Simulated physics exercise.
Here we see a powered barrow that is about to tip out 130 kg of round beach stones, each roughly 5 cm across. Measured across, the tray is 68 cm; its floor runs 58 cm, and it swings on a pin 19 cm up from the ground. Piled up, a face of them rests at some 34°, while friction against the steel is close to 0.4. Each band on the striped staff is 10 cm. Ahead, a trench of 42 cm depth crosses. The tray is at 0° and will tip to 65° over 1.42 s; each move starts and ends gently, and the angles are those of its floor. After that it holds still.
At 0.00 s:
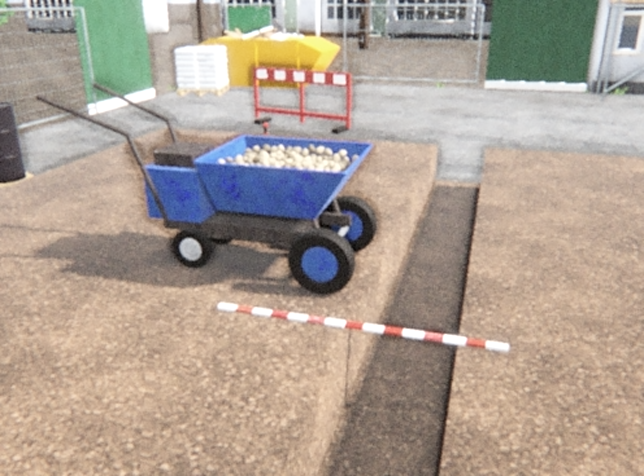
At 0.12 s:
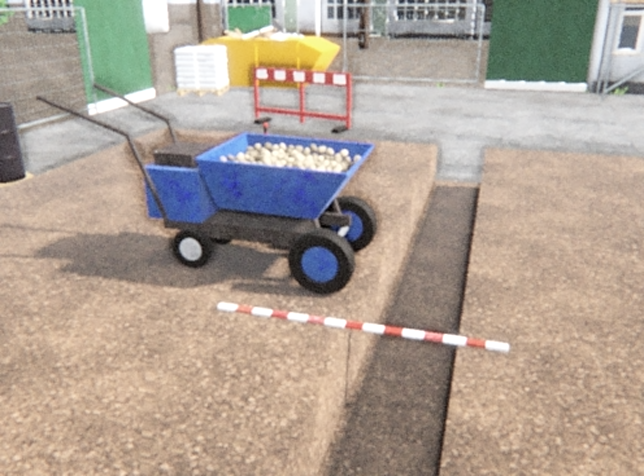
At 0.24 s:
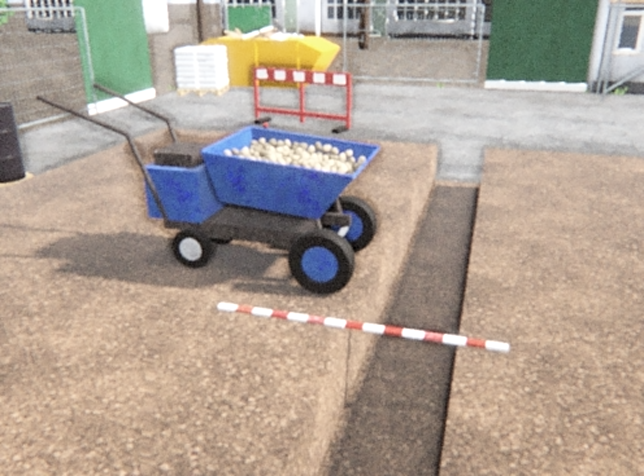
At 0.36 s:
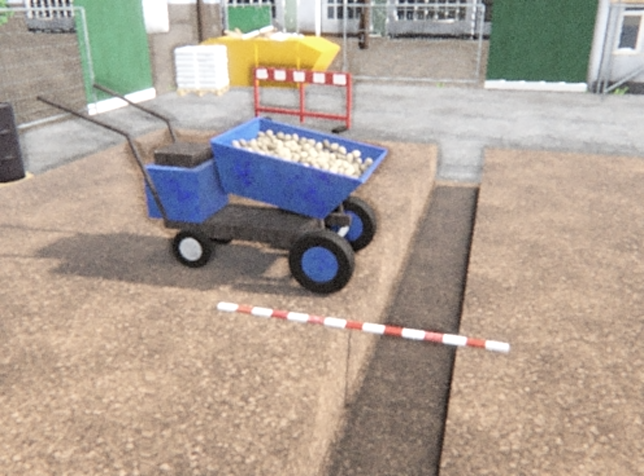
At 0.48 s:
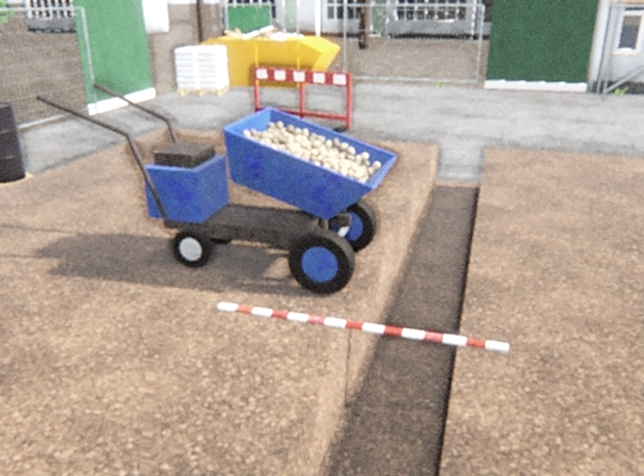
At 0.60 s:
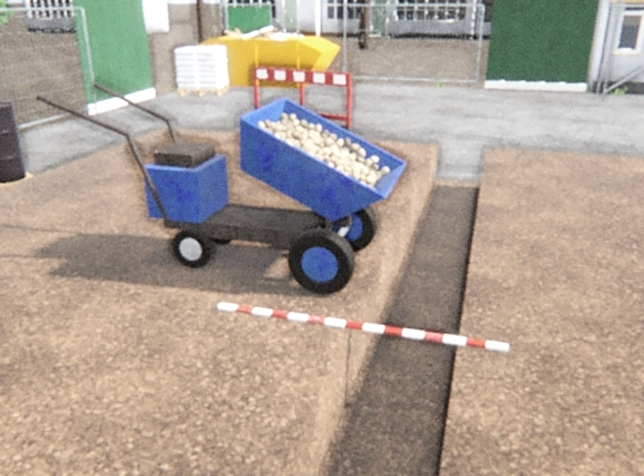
On a sunlit yard of brown gravelly ground, seen from slightly above by a still camera, a narrow trench runs away at the right. A blue barrow with black handles and wheels stands left of it, its tray full of pale round stones, with a red-and-white staff in front and a red barrier and yellow container behind. The tray lifts slowly at its left end, separating from the blue box behind it and tilting steadily down toward the right, while the wheels stay put.
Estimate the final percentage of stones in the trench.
I would say 69 percent.
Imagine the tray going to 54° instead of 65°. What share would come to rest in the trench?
About 45 per cent would end up in the trench.
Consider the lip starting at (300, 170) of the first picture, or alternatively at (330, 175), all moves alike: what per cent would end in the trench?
The first gives about 95 percent and the second about 85 percent.
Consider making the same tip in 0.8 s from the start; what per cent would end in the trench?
55 %.
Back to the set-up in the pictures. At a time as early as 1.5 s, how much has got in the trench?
25 per cent or so by then.
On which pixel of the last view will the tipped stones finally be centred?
The tipped stones centre close to (445, 332).
After 1.1 s the floor is at 55°; 100 % in the tray; the foremost stones are at (419, 215).
After 1.5 s the floor is at 65°; 62 % in the tray, 26 % in the trench, 13 % past the trench; the foremost stones are at (510, 284).
After 1.9 s the floor is at 65°; 34 % in the tray, 38 % in the trench, 28 % past the trench; the foremost stones are at (588, 296).
After 3.8 s the floor is at 65°; 3 % in the tray, 69 % in the trench, 28 % past the trench; the foremost stones are past the picture's edge.
